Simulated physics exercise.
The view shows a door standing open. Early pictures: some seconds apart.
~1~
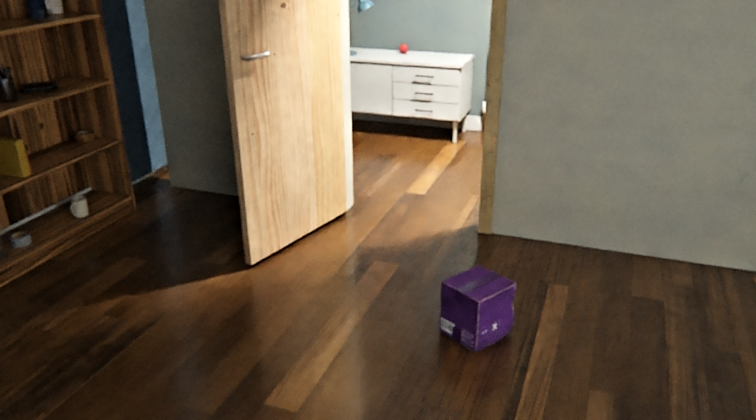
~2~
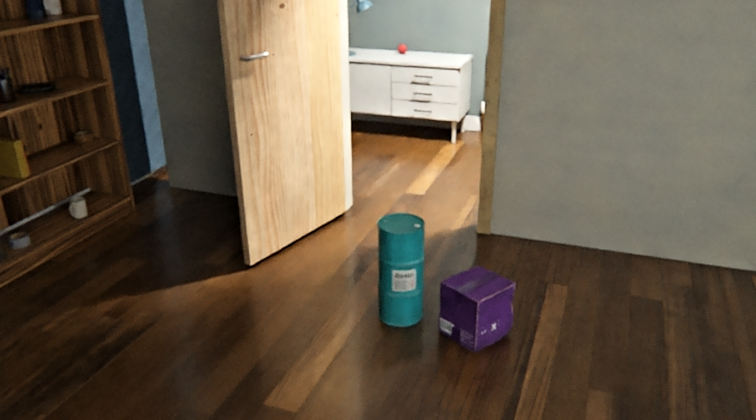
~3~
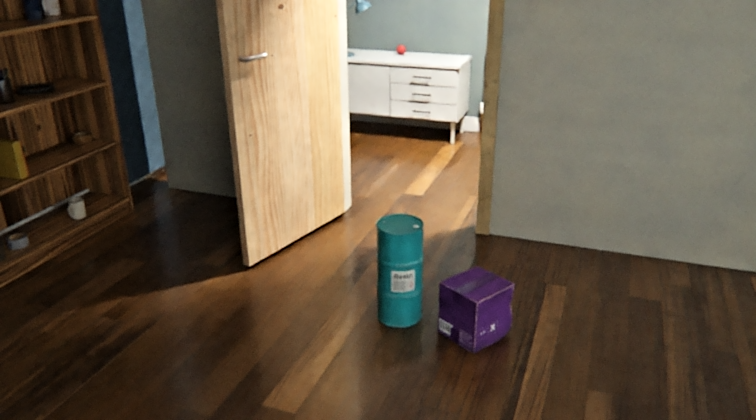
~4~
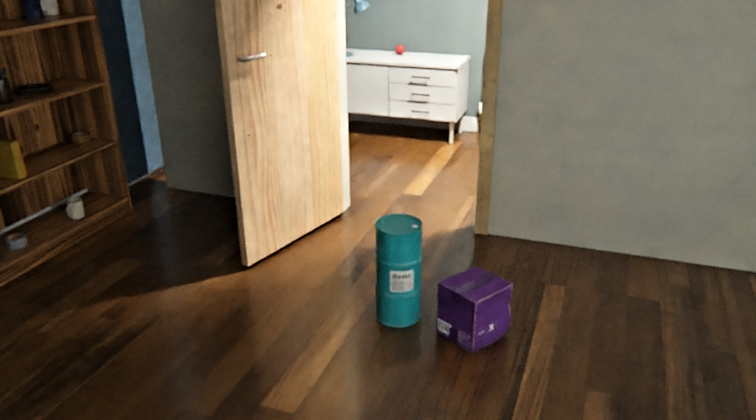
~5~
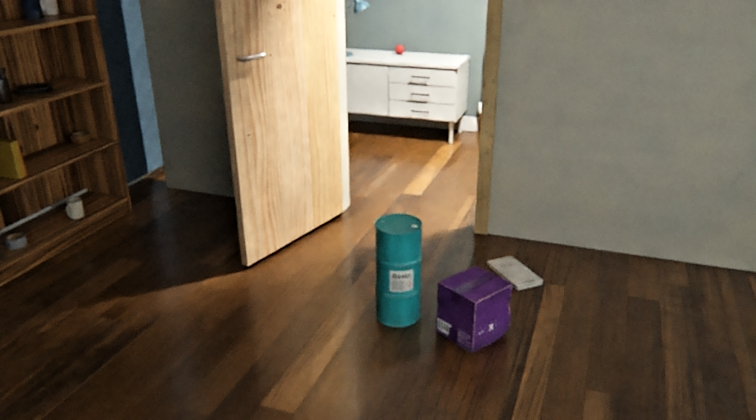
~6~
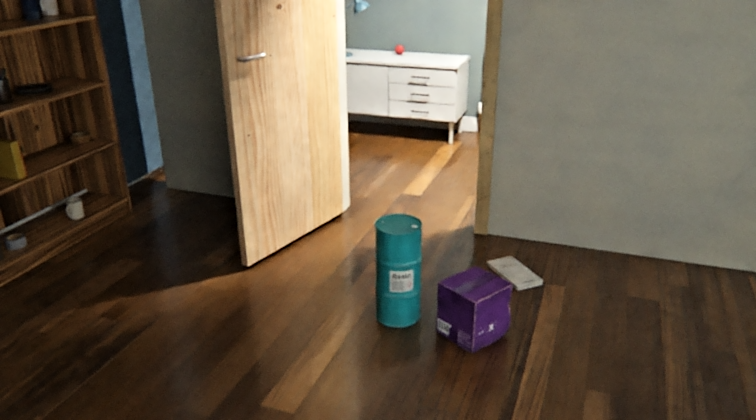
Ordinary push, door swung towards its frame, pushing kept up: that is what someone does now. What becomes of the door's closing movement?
The door meets the frame.
Then, 0.80 s on from there, door 71° open.
Then, 1.40 s on from there, door 29° open.
In the end, door 0° open; all 3 unmoved. At the end, from the last picture's camera, white book near (514, 273).
